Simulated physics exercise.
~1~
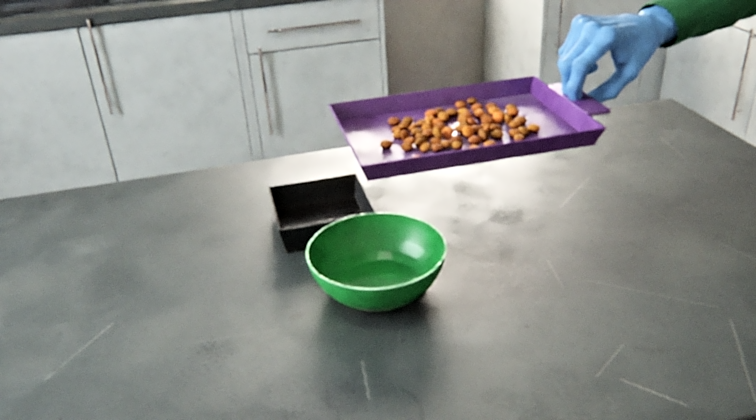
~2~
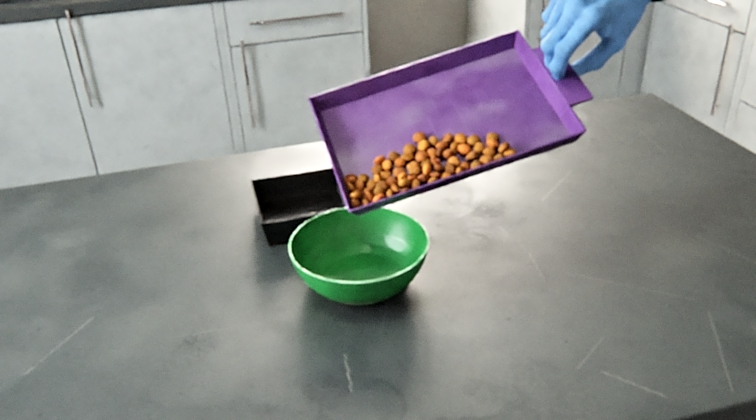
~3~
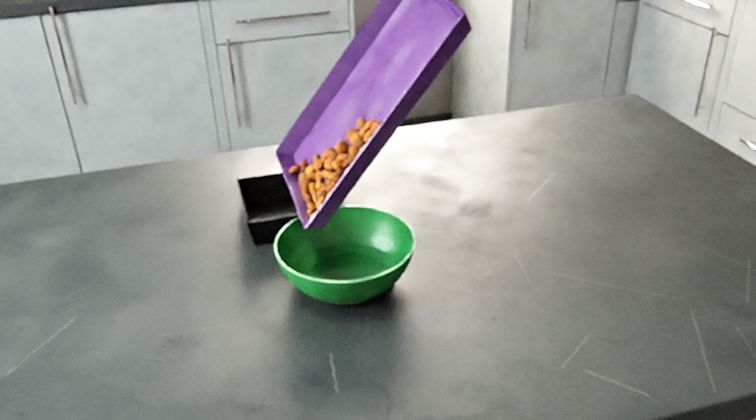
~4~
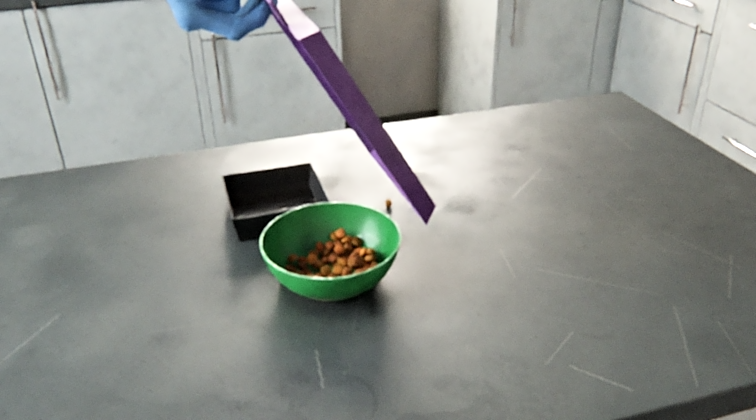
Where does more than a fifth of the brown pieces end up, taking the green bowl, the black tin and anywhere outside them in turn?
Only the green bowl ends up with more than a fifth of the pieces. The black tin and the area outside both stay below that share.
